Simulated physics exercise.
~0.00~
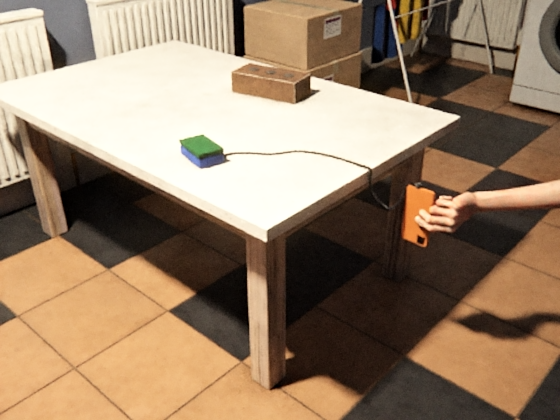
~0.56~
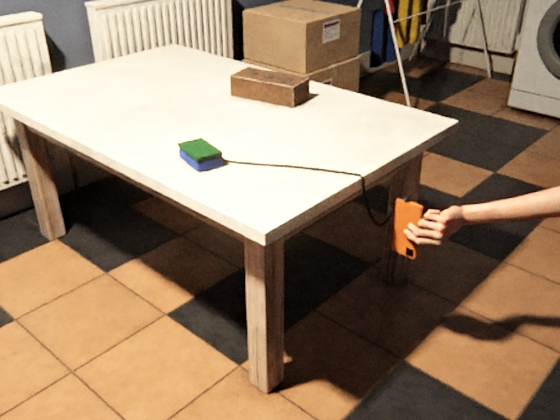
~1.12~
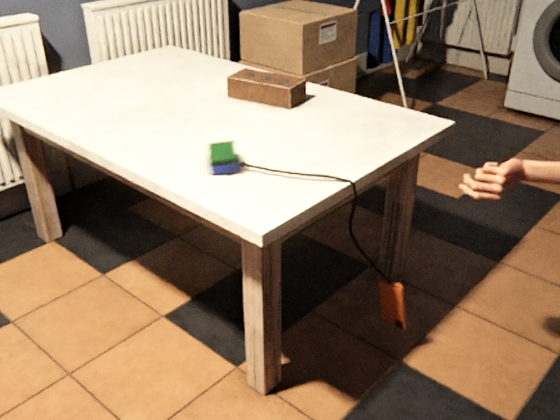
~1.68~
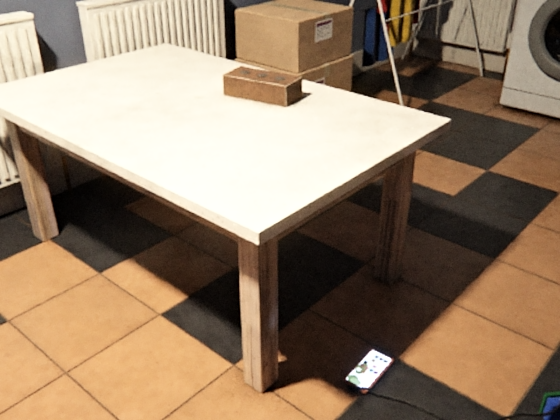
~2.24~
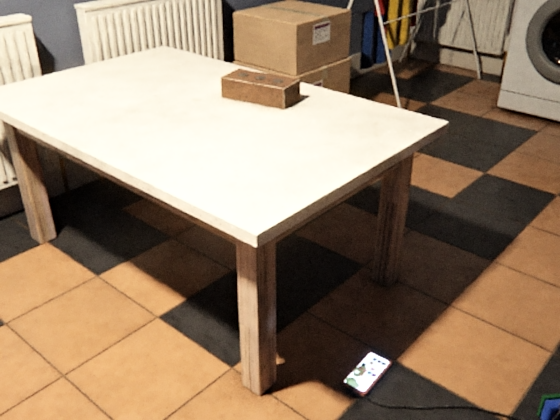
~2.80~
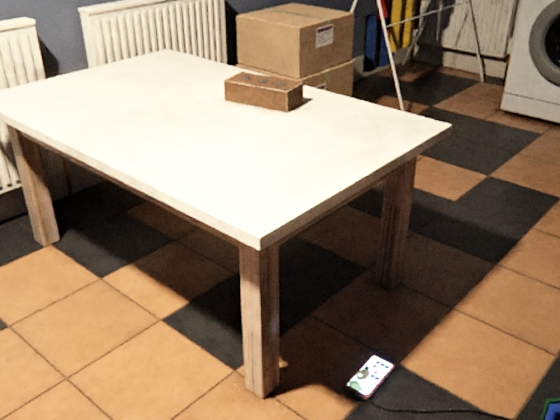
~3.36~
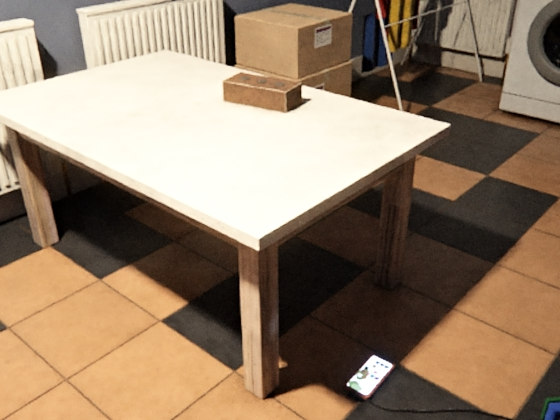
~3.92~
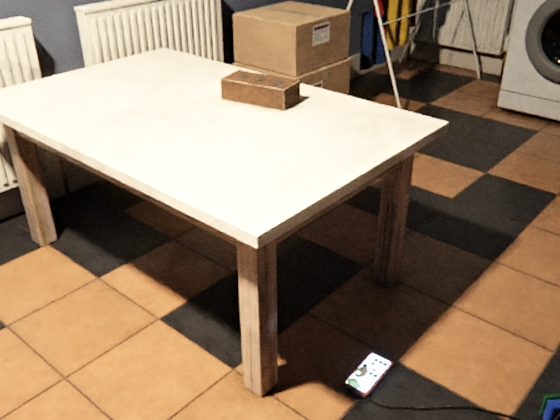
In the video, a hand holds an orange phone beside a white table, a cord linking it to a green and blue sponge on top, then lets go. The phone drops to the floor and the sponge is dragged off, ending on the floor while the brick stays put.
